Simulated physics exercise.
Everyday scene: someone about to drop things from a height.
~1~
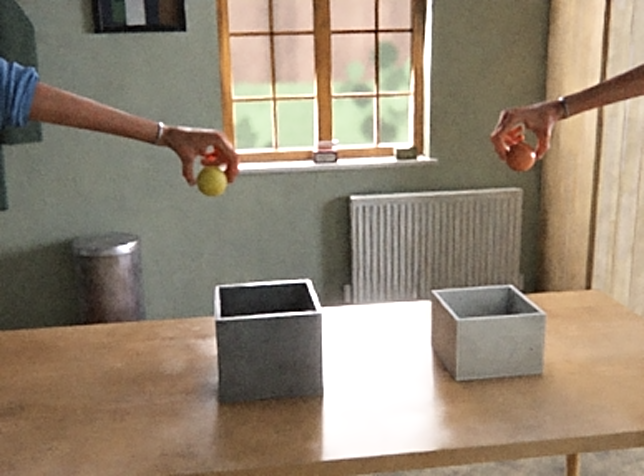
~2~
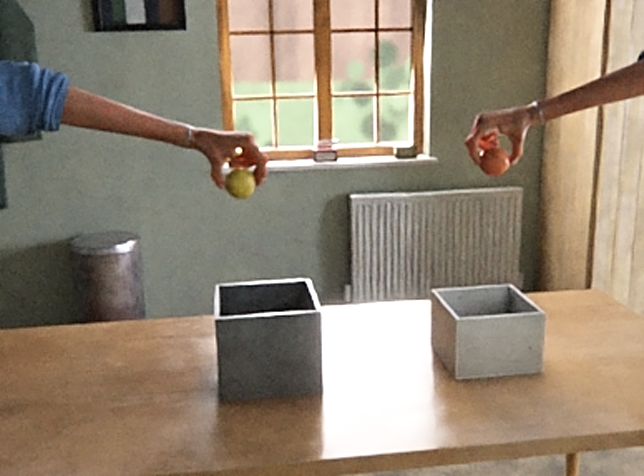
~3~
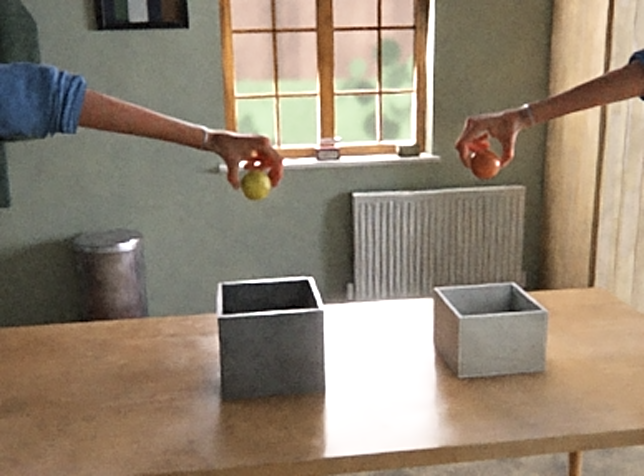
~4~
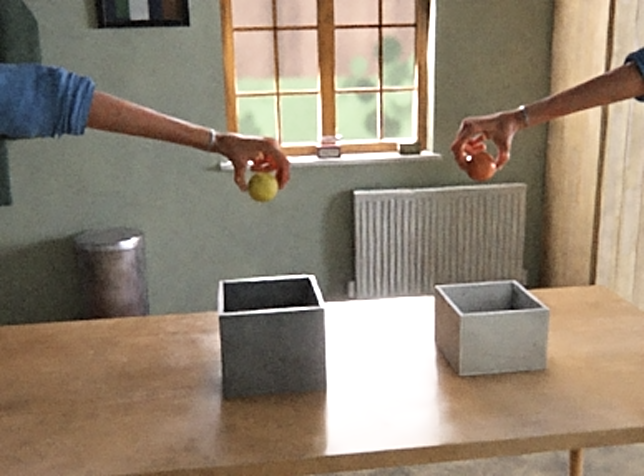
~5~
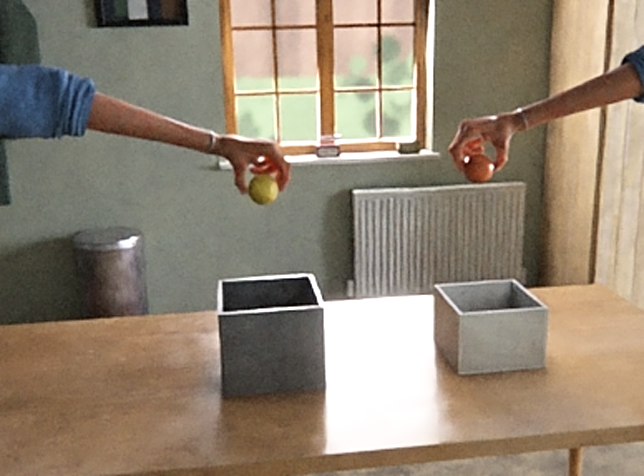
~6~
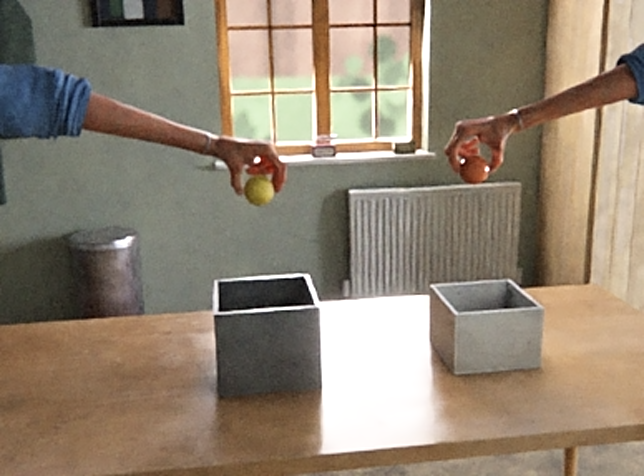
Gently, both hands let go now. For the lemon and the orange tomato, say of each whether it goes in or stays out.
Lemon: In; orange tomato: In.
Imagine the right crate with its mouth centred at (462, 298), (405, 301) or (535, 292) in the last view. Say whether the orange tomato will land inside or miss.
It makes it in; stays out; stays out.
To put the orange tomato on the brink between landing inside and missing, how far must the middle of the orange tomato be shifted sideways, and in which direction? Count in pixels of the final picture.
Looks like close to 24 pixels, moving left.
Then, 0.16 s past the last view, lemon travelled about its own width near (261, 226); orange tomato travelled about its own width near (473, 204).
Then, 0.26 s past the last view, lemon in the air near (264, 305); orange tomato in the air near (471, 282).
Finally, the lemon is caught, near (266, 354); the orange tomato is caught, near (469, 338).
